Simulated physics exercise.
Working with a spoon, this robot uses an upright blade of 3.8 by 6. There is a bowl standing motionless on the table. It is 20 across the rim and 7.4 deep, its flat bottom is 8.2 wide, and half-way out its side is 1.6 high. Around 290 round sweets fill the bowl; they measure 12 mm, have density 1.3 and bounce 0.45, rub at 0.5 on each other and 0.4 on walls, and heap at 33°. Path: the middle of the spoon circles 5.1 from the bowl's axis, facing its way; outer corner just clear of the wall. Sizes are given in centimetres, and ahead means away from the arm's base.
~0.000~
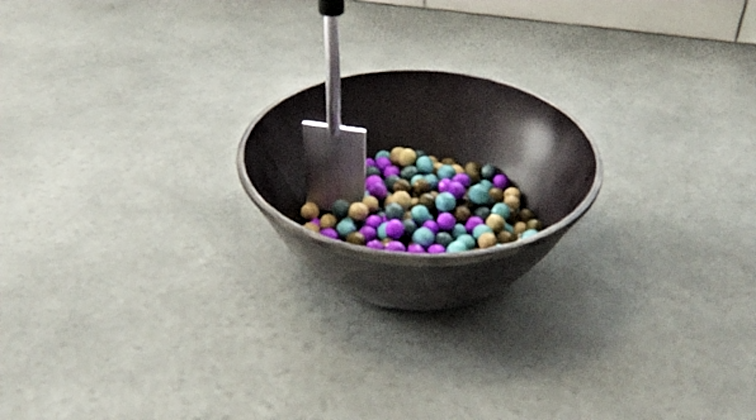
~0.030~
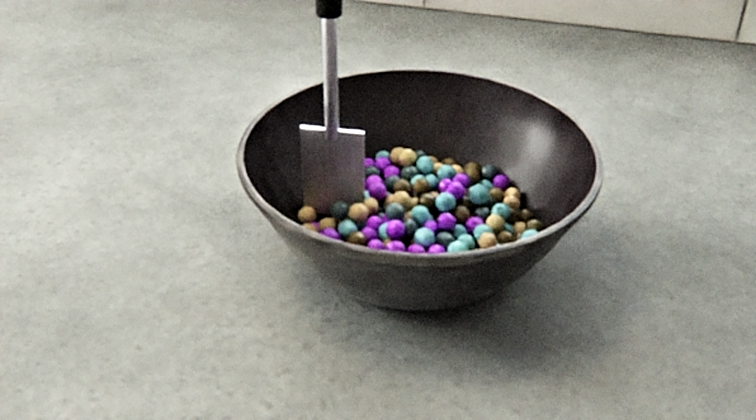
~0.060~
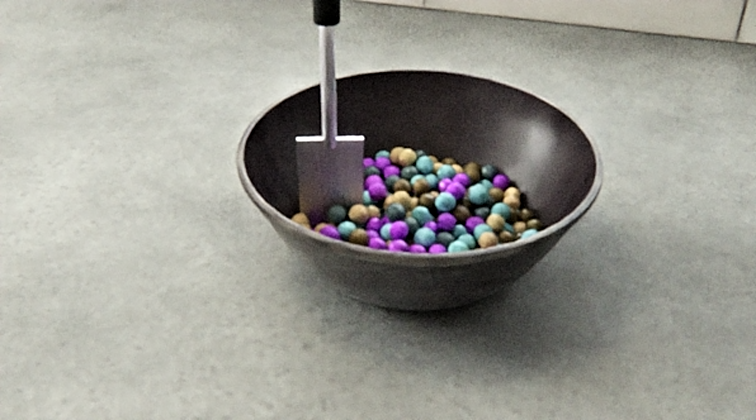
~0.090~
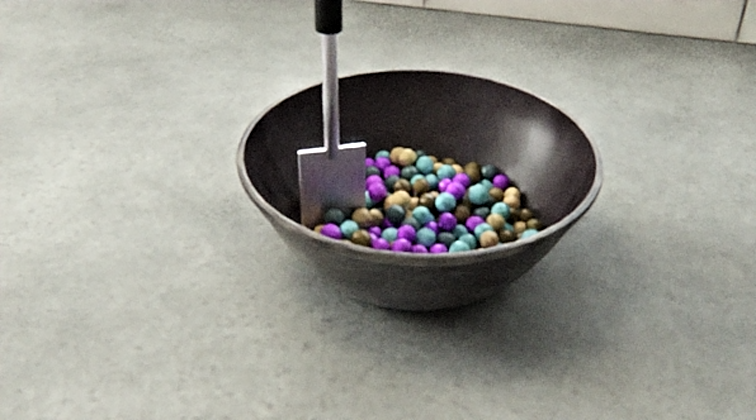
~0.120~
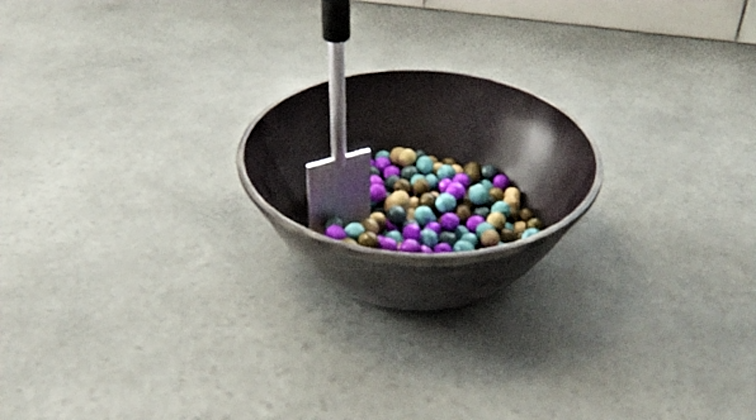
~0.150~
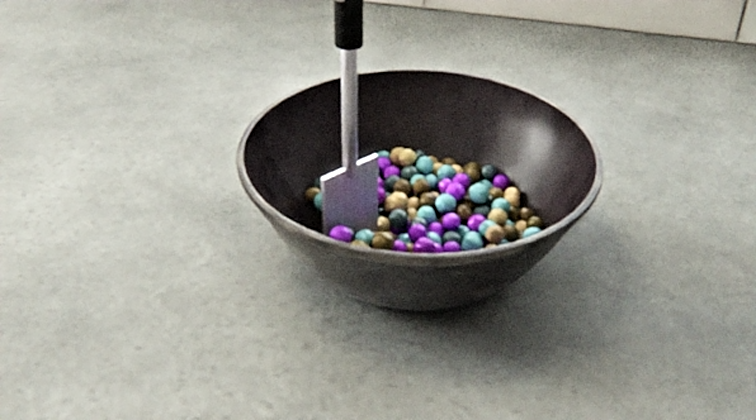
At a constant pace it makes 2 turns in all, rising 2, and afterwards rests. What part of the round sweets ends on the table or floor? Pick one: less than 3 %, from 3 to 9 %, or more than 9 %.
Less than 3 %.
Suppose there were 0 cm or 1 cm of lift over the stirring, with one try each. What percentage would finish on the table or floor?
Close to 0 and 0 percent, in that order.
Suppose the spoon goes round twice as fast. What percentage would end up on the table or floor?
15 %.
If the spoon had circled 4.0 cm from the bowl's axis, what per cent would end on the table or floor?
Close to 0 in a hundred then.
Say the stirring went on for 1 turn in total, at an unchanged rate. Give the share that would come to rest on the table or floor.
I'd expect around 0 per cent.
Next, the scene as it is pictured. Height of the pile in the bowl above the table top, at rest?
It reaches some 6.0 cm above the table.
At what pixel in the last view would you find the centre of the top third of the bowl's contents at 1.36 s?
I'd put it close to (460, 195).
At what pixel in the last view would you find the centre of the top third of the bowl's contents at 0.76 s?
That third sits centred at about (344, 158).
By 0.76 s, 318° round, highest piece 8 above the table; 286 in the bowl.
By 1.36 s, 220° round, highest piece 6 above the table; 285 in the bowl, 1 on the table or floor.
By 1.87 s, 0° round, highest piece 5 above the table; 285 in the bowl, 1 on the table or floor.
By 2.57 s, 0° round, highest piece 5 above the table; 285 in the bowl, 1 on the table or floor.
Final count, 285 in the bowl, 1 on the table or floor. That is 0 % on the table or floor.
